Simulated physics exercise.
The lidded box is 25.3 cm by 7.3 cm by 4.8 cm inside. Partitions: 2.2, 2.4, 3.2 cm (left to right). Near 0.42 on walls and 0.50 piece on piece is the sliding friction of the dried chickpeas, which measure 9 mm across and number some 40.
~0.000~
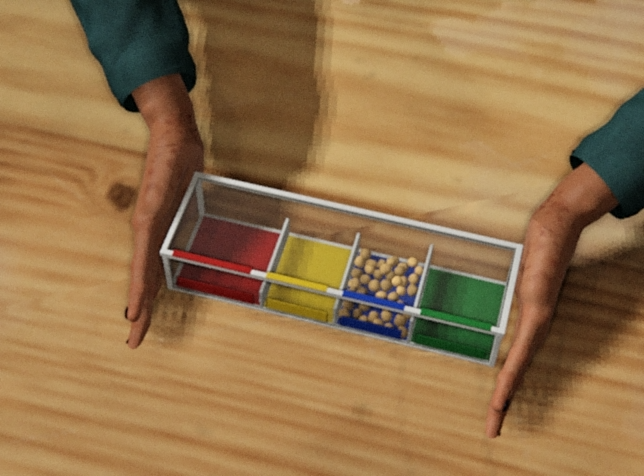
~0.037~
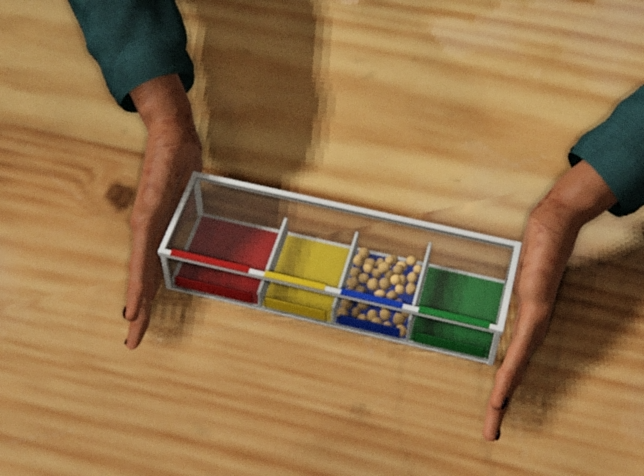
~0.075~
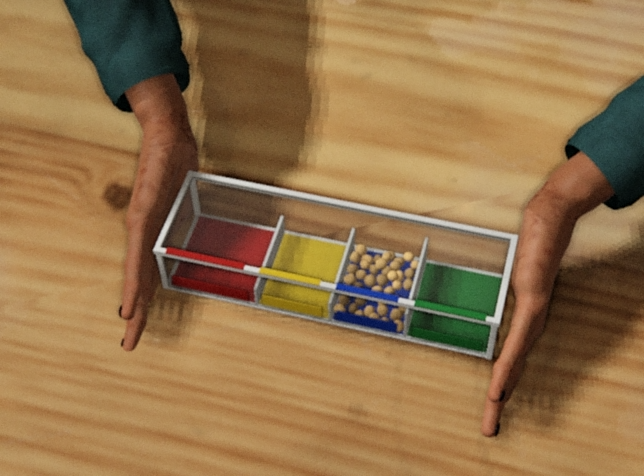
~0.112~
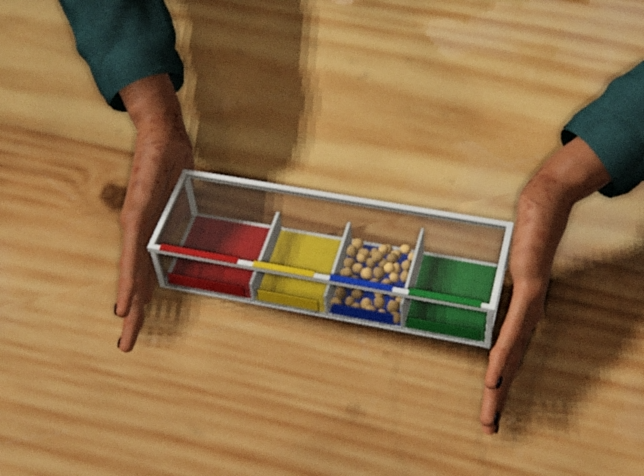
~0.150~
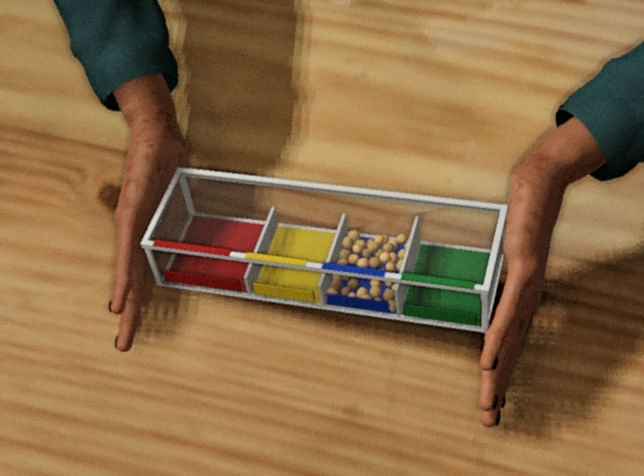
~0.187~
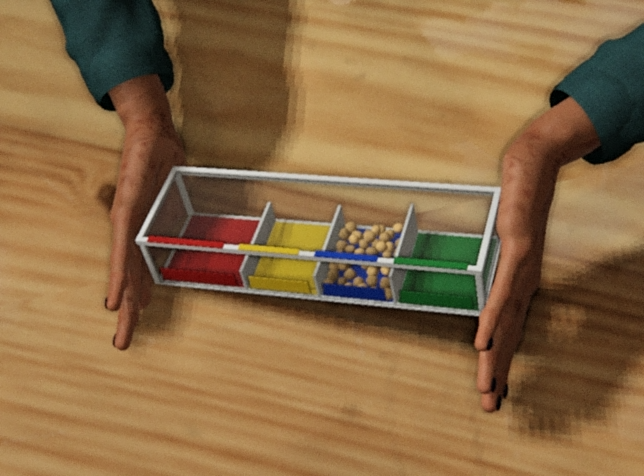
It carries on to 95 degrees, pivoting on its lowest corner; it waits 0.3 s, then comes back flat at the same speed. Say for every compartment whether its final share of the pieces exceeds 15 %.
Red compartment: Exceeds, blue compartment: Exceeds, green compartment: Does not exceed, yellow compartment: Does not exceed.
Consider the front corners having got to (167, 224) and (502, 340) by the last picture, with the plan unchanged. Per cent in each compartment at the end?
The compartments end with red 0 per cent, blue 40 per cent, green 60 per cent and yellow 0 per cent.
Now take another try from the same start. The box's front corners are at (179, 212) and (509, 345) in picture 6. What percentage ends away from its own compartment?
Around 55 per cent, it would seem.
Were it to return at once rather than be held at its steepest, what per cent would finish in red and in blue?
Result - red: 55 %; blue: 35 %.
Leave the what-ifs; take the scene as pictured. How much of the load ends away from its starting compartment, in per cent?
Result: Roughly 70 %.
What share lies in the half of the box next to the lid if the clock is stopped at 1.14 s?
Roughly 50 per cent.
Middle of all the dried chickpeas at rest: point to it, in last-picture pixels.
I'd put it at about (222, 233).
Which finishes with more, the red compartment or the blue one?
That would be the red compartment.
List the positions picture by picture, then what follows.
Box tilt 0 degrees, front corners at (167, 251) and (499, 330); blue 100 %, in the first picture.
Box tilt 1 degrees, front corners at (165, 251) and (498, 327), in the second picture.
Box tilt 3 degrees, front corners at (160, 249) and (495, 320), in the third picture.
Box tilt 6 degrees, front corners at (155, 246) and (490, 306), lowest corner left back, in the fourth picture.
Box tilt 10 degrees, front corners at (148, 243) and (484, 288), lowest corner left back, in the fifth picture.
Box tilt 14 degrees, front corners at (143, 239) and (477, 268), lowest corner left back; blue 100 %. The box's pace is about 110 degrees a second, in the sixth picture.
Then, at 1.14 s, tilt 95 degrees; red 35 %, blue 45 %, yellow 20 %.
After 1.78 s, tilt 50 degrees; red 70 %, blue 30 %.
After 2.46 s, tilt 0 degrees; red 70 %, blue 30 %.
At rest (2.9 s), red 70 %, blue 30 %, green 0 %, yellow 0 %.
